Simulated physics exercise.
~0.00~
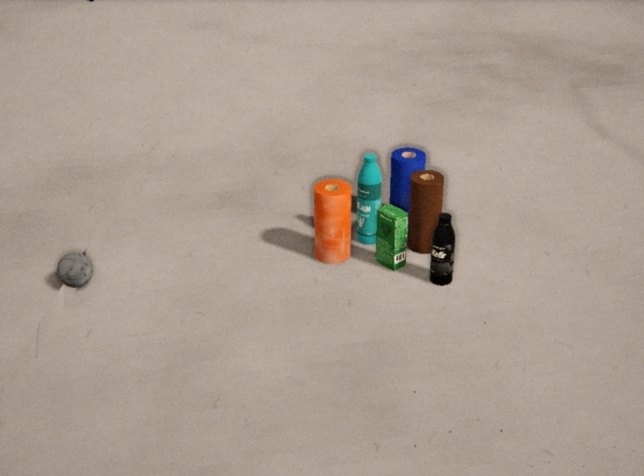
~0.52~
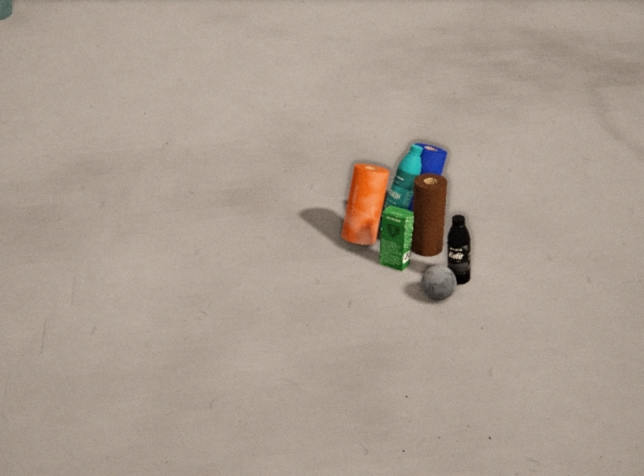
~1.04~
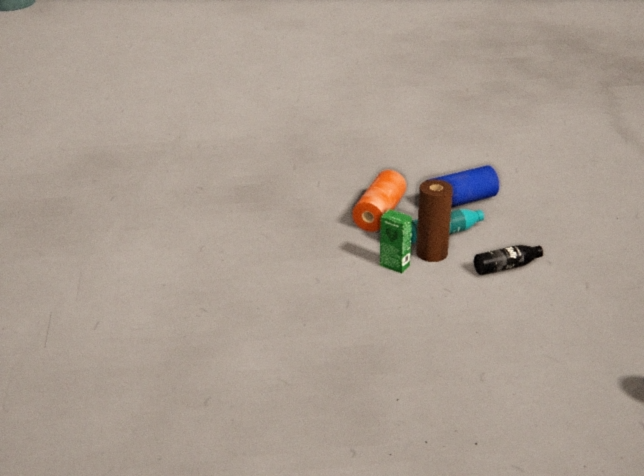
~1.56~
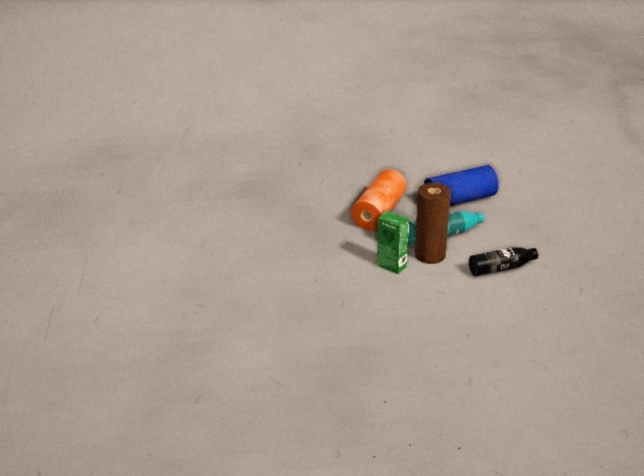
On a bare floor, a grey ball rolls right into six items, toppling four of them.
